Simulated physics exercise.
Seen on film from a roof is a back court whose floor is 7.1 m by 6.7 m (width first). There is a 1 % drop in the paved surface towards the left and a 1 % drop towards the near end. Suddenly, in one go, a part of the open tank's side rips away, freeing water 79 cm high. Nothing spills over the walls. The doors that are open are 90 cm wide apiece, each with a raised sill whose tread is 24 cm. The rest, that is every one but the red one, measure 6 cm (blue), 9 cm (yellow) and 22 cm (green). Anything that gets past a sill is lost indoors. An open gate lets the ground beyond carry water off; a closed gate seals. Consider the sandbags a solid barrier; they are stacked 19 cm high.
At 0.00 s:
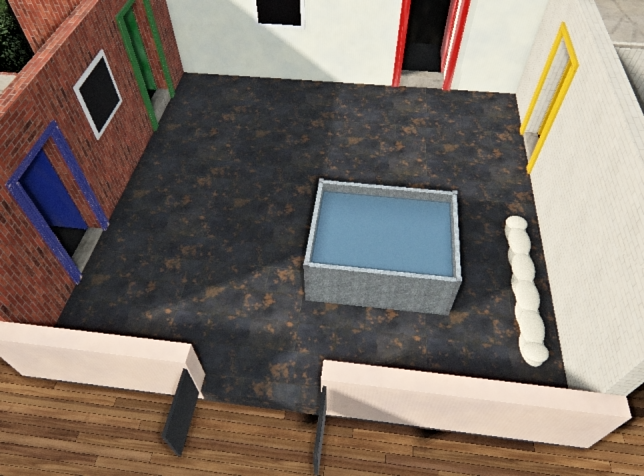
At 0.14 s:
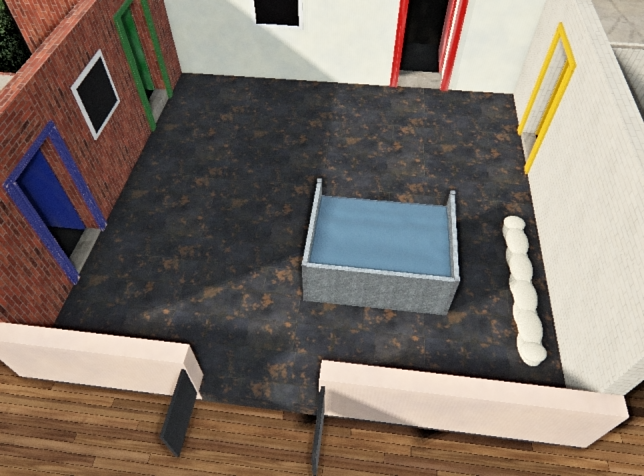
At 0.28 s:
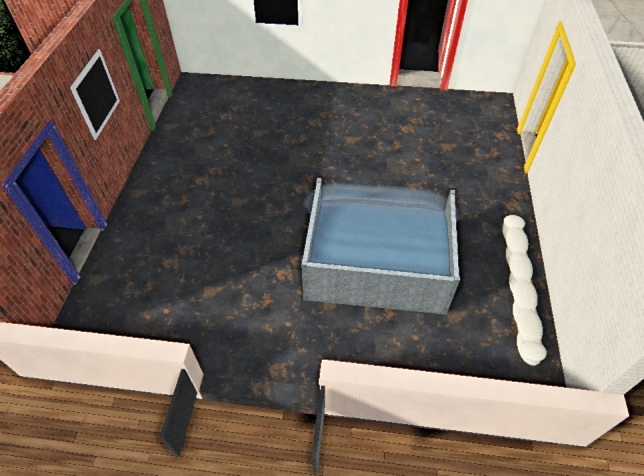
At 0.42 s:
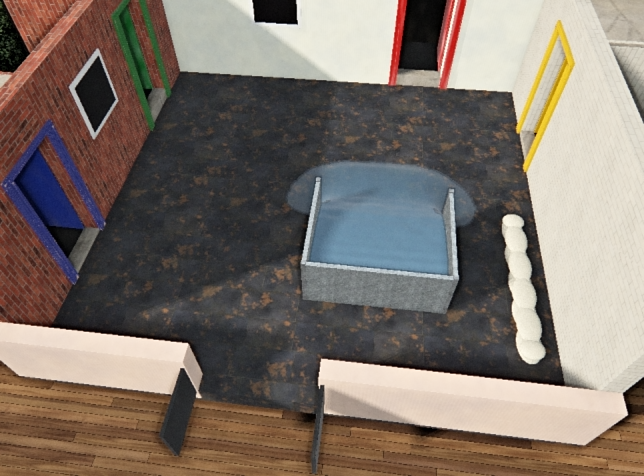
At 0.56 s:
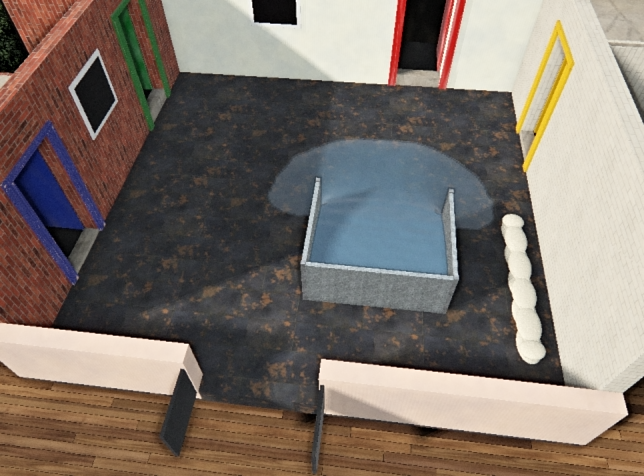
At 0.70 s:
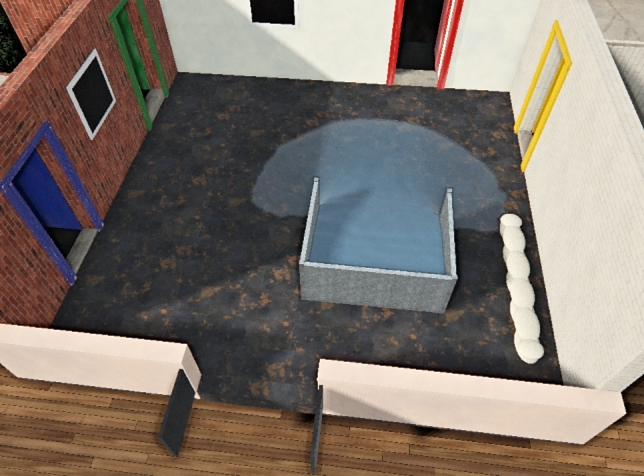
A stone-sided tank of water in a dark-floored courtyard lost its far side, and the water poured out through the gap, spreading across the floor behind it in a widening, rounded sheet.
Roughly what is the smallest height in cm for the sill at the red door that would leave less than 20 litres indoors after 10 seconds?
Close to 25 cm.
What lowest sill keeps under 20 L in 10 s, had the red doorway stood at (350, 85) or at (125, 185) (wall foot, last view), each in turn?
25 and 6.0 cm.
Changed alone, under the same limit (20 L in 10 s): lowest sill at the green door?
I'd raise green to close to 13.0 cm.
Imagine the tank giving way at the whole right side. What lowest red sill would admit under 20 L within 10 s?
Some 10.5 cm.
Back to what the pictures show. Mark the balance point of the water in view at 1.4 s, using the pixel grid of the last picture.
Roughly (377, 184).
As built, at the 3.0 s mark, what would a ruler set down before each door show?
Lab note, depth in cm: Blue 0; red 18; yellow 11; green 9.
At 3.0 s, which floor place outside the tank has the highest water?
(186, 73).
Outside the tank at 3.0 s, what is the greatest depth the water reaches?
About 34 cm.
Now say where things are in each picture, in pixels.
In the first picture, still water, 79 cm deep, in the open tank at (384, 230); the red door at (428, 43) is dry.
In the second picture, water pours out on the far side and has run 0.3 m, to a hidden place; about 10 cm deep outside, 79 cm at the back.
In the third picture, water pours out on the far side and has run 0.8 m, to a hidden place; about 14 cm deep outside, 74 cm at the back.
In the fourth picture, the gap is on the far side, the front 1.4 m out at (345, 163); the back of the open tank holds 67 cm.
In the fifth picture, the front is at (383, 142), 2.0 m from the gap on the far side; 5.7 m2 of floor is wet, 65 cm left at the back.
In the sixth picture, the front is at (355, 121), 2.6 m from the gap on the far side; 8.0 m2 of floor is wet, 60 cm left at the back; the red door at (422, 42), 3.9 m from the gap, is still 1.3 m from the nearest water.
After 1.4 s water covers 40 % of the floor, deepest (34 cm) near (368, 84); 31 cm at the red door, 3 litres in over its 23 cm sill.
After 3.0 s water covers 50 % of the floor, deepest (34 cm) near (186, 73); 18 cm at the red door, 30 litres in over its 23 cm sill.
After 10.0 s water covers 80 % of the floor, deepest (18 cm) near (37, 355); 1 cm at the red door, 31 litres in over its 23 cm sill.
At the red door as built, the water arrived by 1.1 s and peaked near 32 cm at 1.6 s.
Run again over the same 10 s with other heights there, 31 litres in over 23 cm, 2 litres over 31 cm. The limit of 20 litres is kept from about 25 cm up.
